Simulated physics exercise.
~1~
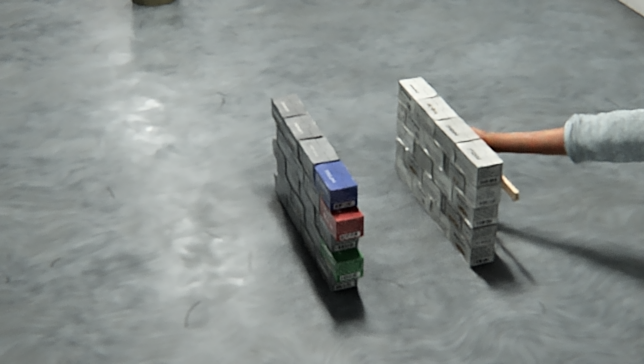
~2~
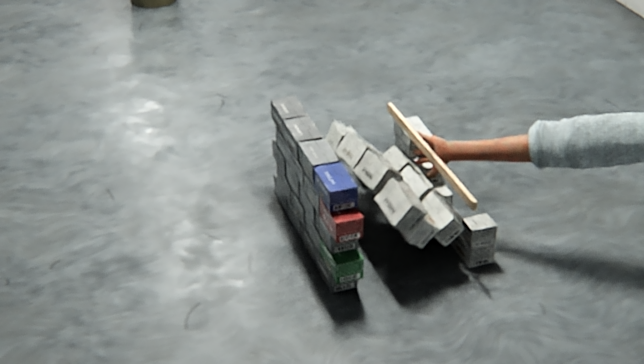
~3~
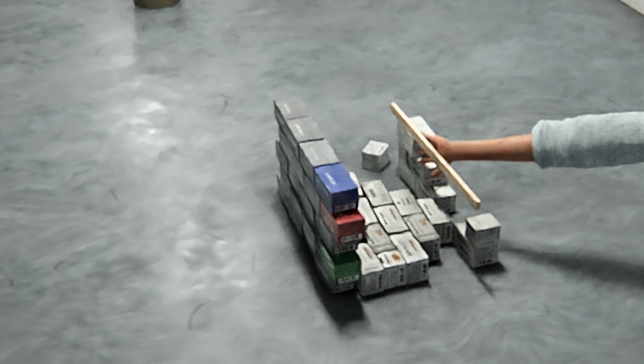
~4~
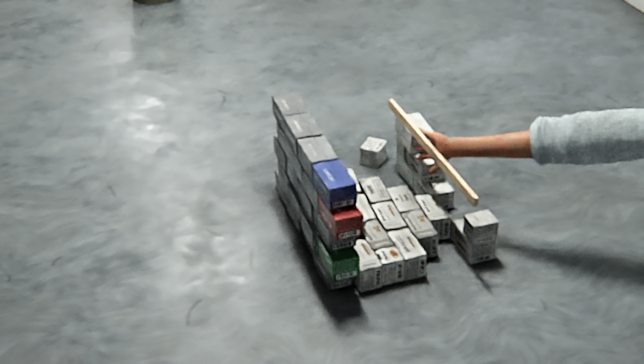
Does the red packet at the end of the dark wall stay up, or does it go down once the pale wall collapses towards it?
The red packet stays up, still sitting between the blue and green ones at the near end of the standing dark wall.
